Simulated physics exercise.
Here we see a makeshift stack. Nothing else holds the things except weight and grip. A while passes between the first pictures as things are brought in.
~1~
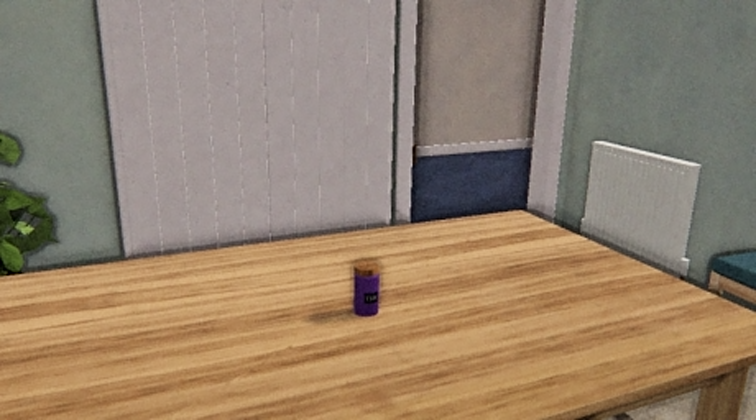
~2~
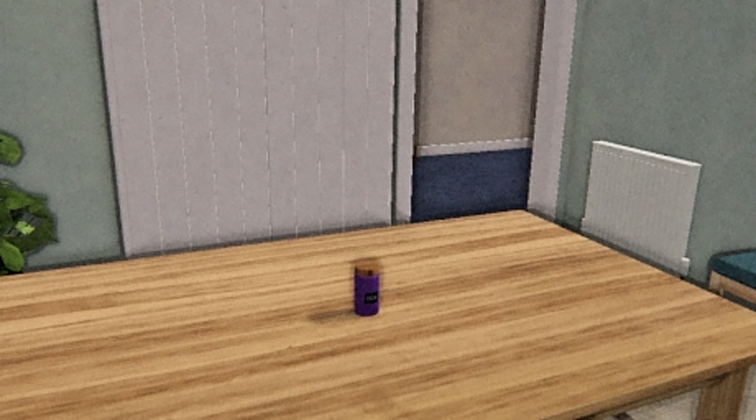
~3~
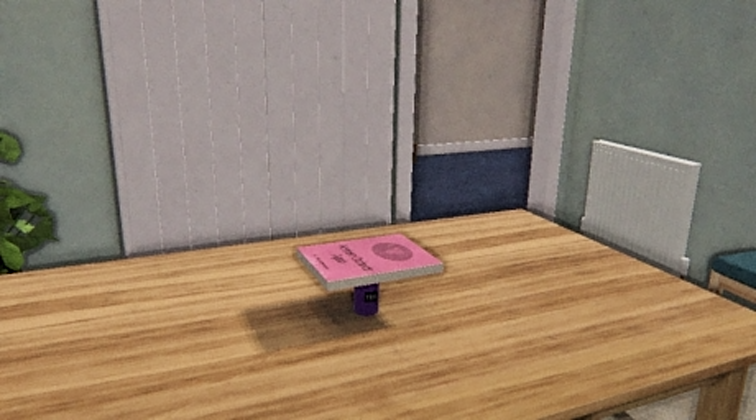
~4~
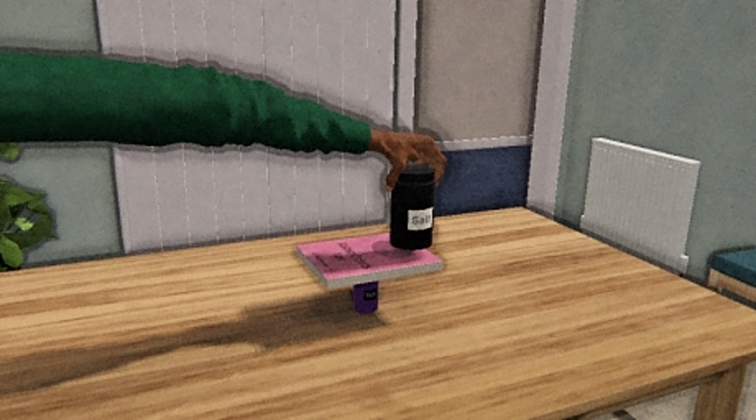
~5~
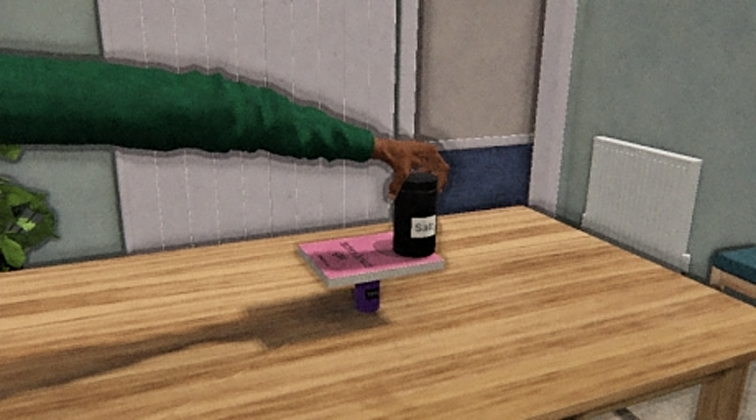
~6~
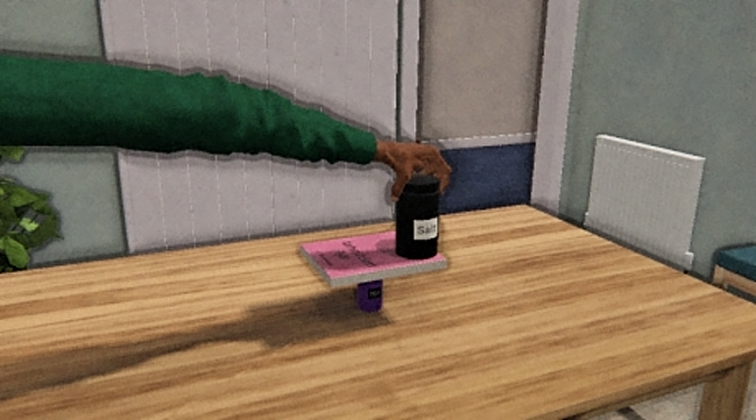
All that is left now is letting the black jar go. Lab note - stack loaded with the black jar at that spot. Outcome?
Outcome: Toppled.
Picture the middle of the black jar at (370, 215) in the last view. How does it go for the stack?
Result: The stack stays stable.
Then, 0.40 s past the last view, black jar now fallen; pink book rocked 64° from its first pose.
Then, 0.80 s past the last view, pink book now fallen; purple shaker rocked 64° from its first pose.
Finally, fallen, pink book and black jar; down or leaning hard in the stack, purple shaker. The stack loses its balance.
